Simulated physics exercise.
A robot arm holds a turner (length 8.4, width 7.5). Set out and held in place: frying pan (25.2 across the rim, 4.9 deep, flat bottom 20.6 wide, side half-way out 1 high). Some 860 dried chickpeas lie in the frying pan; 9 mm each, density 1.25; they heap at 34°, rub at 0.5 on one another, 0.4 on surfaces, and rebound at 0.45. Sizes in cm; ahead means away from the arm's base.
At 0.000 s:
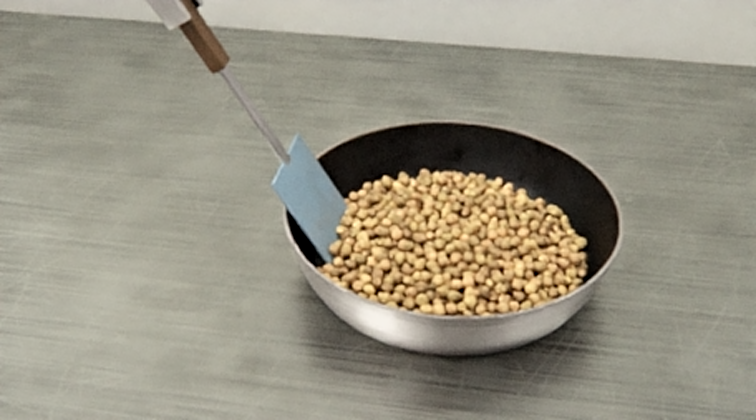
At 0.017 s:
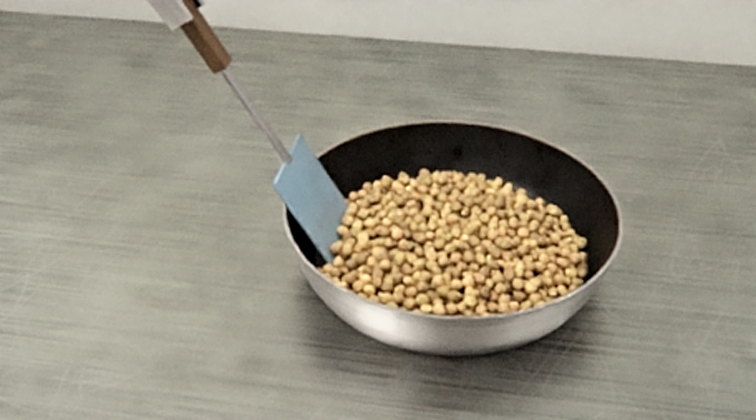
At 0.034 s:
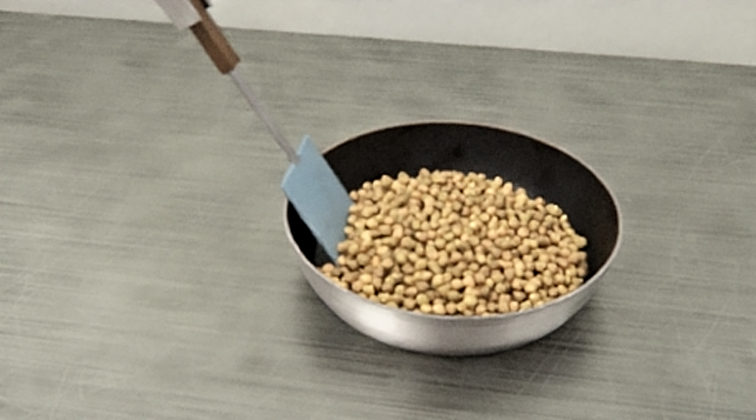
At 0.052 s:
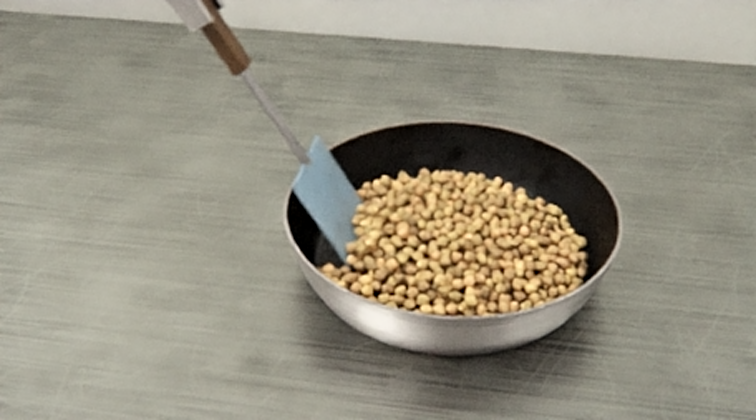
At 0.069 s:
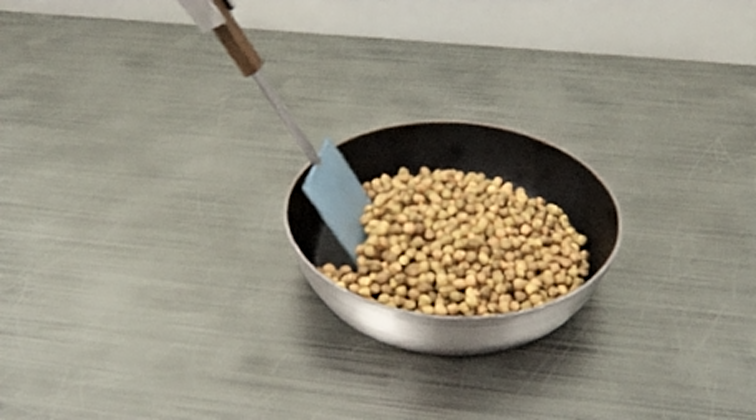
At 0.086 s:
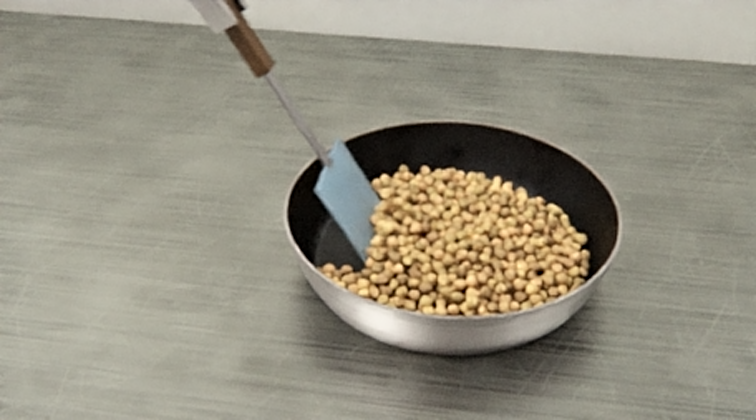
A robot arm, only its end visible at the upper left, holds a turner over a grey, streaked tabletop with a pale wall behind, seen from above at an angle. The turner's light blue blade, below a brown grip, rests inside a silver frying pan with a black interior, heaped with tan chickpeas. After barely moving, the blade slides slowly rightward, nudging the nearby chickpeas, while pan and camera stay still.
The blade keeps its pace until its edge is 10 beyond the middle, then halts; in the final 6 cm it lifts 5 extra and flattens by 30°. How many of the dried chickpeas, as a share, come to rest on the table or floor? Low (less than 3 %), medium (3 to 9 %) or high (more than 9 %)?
On the table or floor the share is medium, 3 to 9 %.
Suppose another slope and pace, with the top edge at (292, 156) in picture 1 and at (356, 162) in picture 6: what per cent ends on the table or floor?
About 10 per cent.
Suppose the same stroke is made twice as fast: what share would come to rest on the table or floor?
Then about 15 per cent.
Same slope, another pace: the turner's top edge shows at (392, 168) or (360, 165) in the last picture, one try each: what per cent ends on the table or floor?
About 15 and 10 per cent.
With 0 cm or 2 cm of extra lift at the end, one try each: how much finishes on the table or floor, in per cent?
About 0 and 0 per cent.
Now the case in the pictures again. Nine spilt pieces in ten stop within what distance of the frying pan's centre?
About 30 cm.
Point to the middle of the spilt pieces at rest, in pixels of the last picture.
Around (739, 287).
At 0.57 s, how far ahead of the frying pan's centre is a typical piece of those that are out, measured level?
Roughly 18 cm.
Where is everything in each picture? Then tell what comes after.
The first picture shows the turner top edge at (285, 158), sloping 60°; upper third of the load around (447, 238), from x 320 to 585, top at y 175; 859 in the frying pan.
The second picture shows the turner top edge at (287, 158), sloping 60°; upper third of the load around (446, 237), from x 320 to 580, top at y 175.
The third picture shows the turner top edge at (294, 159), sloping 60°; upper third of the load around (443, 238), from x 320 to 580, top at y 175.
The fourth picture shows the turner top edge at (305, 160), sloping 60°; upper third of the load around (442, 237), from x 320 to 580, top at y 175.
The fifth picture shows the turner top edge at (316, 161), sloping 60°; upper third of the load around (446, 236), from x 320 to 585, top at y 170.
The sixth picture shows the turner top edge at (328, 162), sloping 60°; upper third of the load around (450, 237), from x 320 to 585, top at y 170; 859 in the frying pan.
After 0.20 s, sloping 60°, highest piece 4 above the table; 859 in the frying pan.
After 0.31 s, sloping 50°, highest piece 5 above the table; 859 in the frying pan.
After 0.57 s, sloping 30°, highest piece 5 above the table; 818 in the frying pan, 40 on the table or floor, 1 on the blade or in flight.
After 1.62 s, sloping 30°, highest piece 5 above the table; 818 in the frying pan, 41 on the table or floor.
In the end, 818 in the frying pan, 41 on the table or floor. That is 5 % on the table or floor.
